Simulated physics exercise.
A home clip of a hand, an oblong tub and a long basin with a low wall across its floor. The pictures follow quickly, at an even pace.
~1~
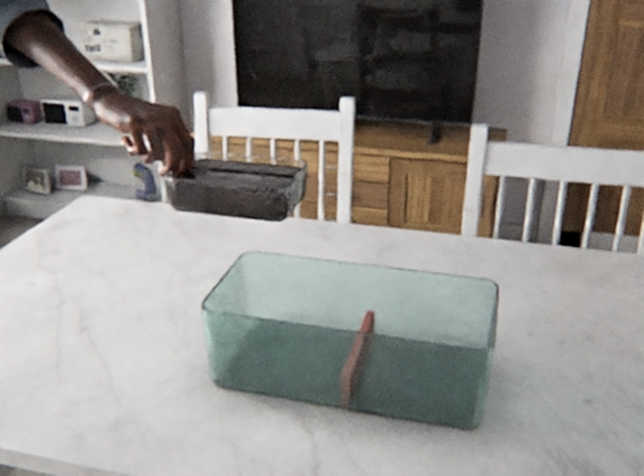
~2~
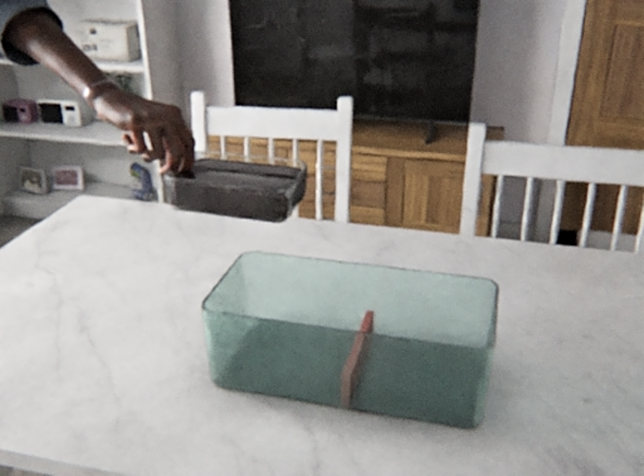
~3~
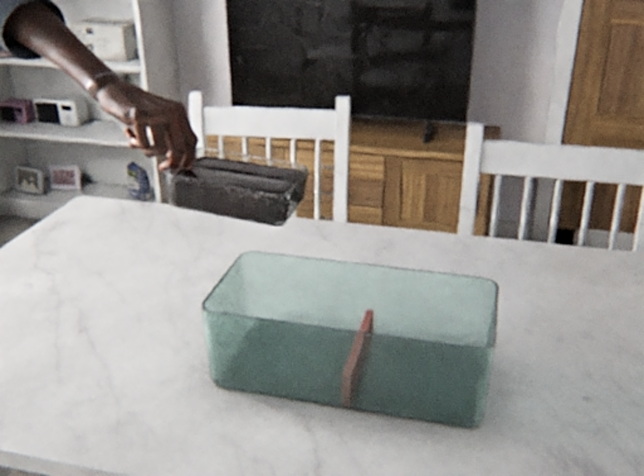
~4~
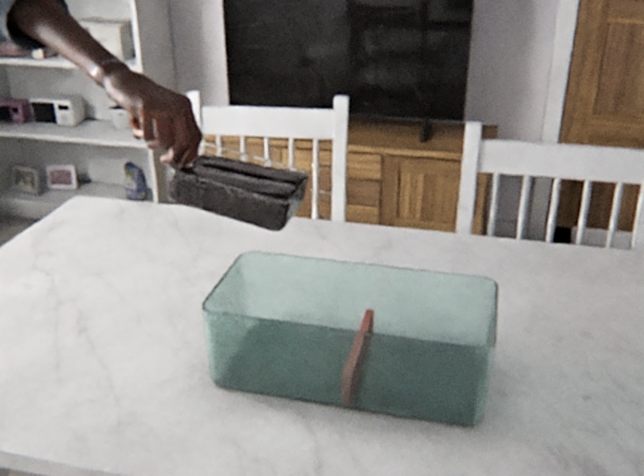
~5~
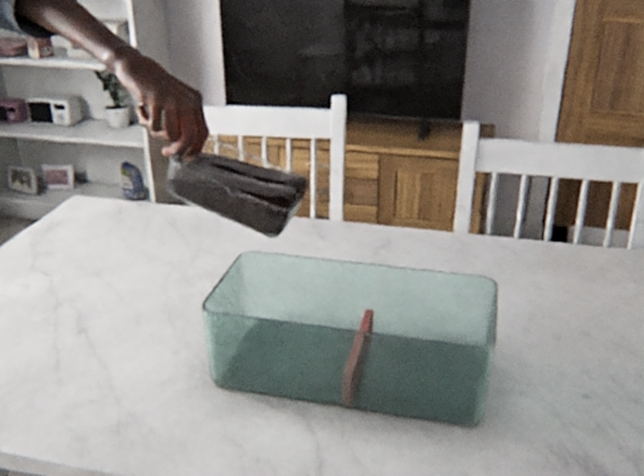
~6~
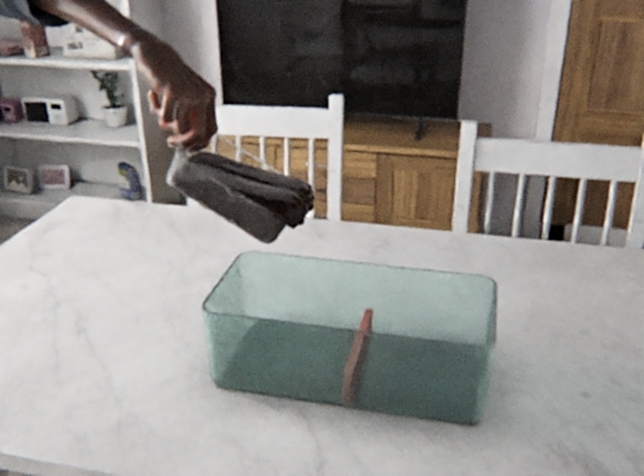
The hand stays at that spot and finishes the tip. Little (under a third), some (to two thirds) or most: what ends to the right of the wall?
It comes to under a third.
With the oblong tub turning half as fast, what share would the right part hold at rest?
Some 40 per cent.
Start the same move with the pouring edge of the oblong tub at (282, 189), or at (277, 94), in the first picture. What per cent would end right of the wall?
The first gives 5 %, the second 25 %.
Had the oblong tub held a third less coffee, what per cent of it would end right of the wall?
It comes to 5 per cent or so.
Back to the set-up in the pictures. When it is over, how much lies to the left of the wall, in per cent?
Some 80 per cent.
A moment on, the oblong tub is tipped on its side and 5 per cent is still to pour, 51 is left of the wall and 10 right of it.
Next, the oblong tub is tipped on its side and 1 per cent is still to pour, 80 is left of the wall and 17 right of it.
Then the oblong tub is tipped on its side and 0 per cent is still to pour, 78 is left of the wall and 18 right of it.
Later the oblong tub is tipped on its side and 0 per cent is still to pour, 78 is left of the wall and 18 right of it.
At rest 78 per cent lies left of the wall, 18 right of it and 4 outside.
